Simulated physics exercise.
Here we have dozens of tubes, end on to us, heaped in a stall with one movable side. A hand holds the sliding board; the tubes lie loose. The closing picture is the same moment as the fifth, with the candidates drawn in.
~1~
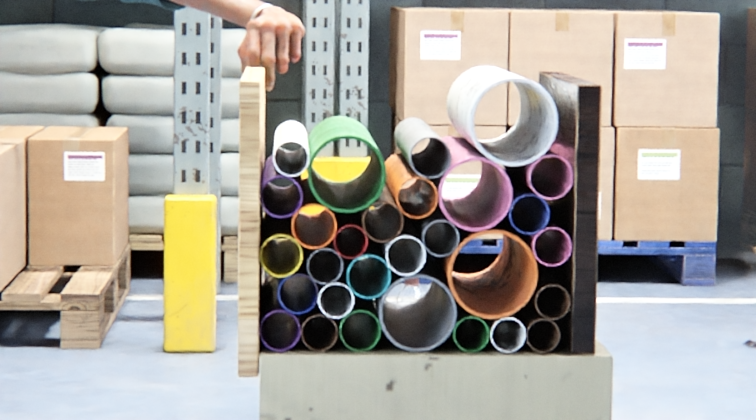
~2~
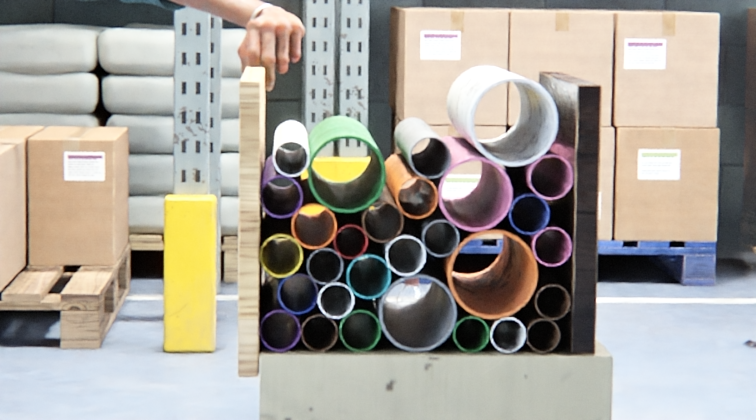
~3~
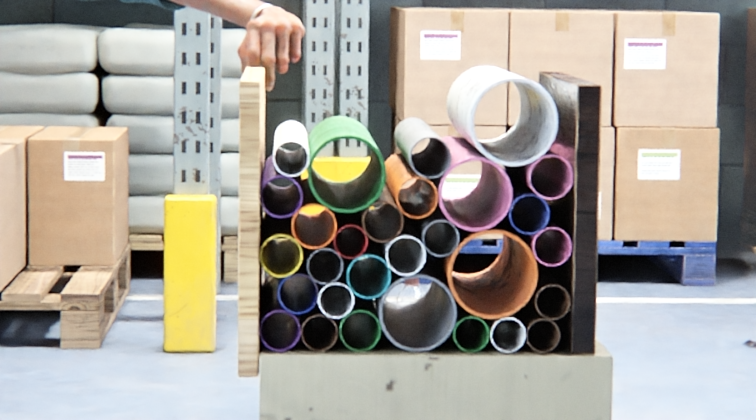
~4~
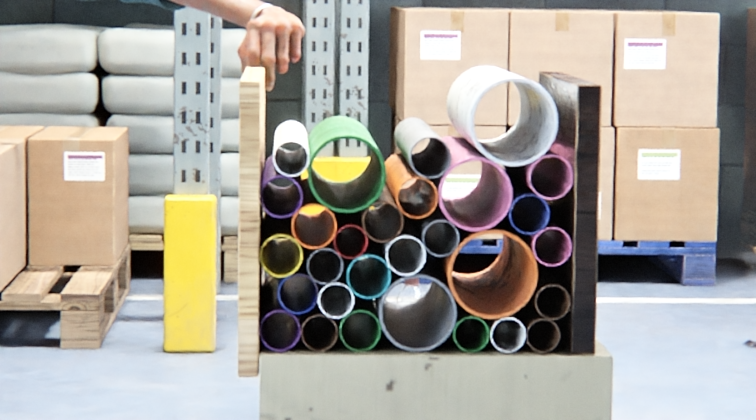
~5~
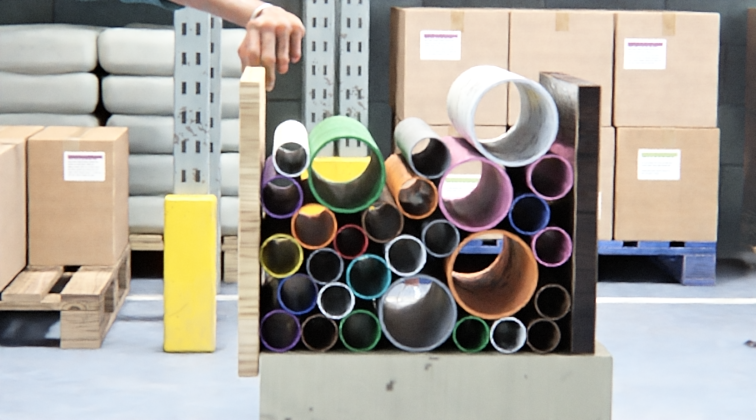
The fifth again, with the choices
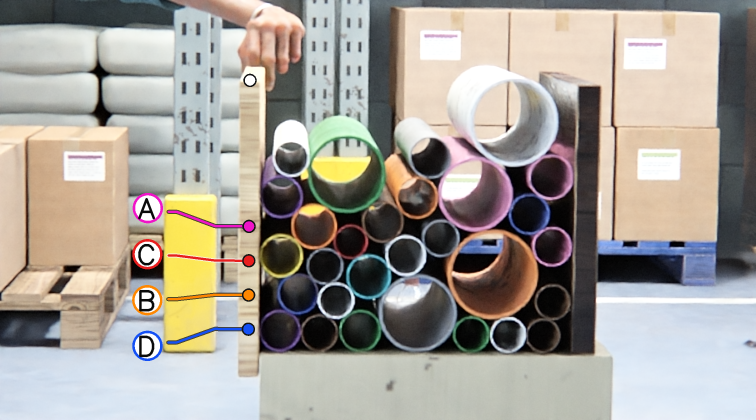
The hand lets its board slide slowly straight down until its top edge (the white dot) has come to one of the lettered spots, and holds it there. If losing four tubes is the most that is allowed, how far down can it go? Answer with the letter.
The answer is mark C.
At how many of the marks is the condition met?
The number is two.
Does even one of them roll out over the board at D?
At D: Yes.
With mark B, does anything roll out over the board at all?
At B: Yes.
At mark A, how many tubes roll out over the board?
At A the number is none.
On the copy, A at (249, 227); B at (249, 295); C at (249, 261); D at (249, 329); the white dot at (250, 80).
On C. First, top of the board (260, 160).
Then, top of the board (259, 253).
Finally, top of the board (259, 260), two out over the board.
By contrast, A none out over the board; B more than four out over the board; D more than four out over the board.
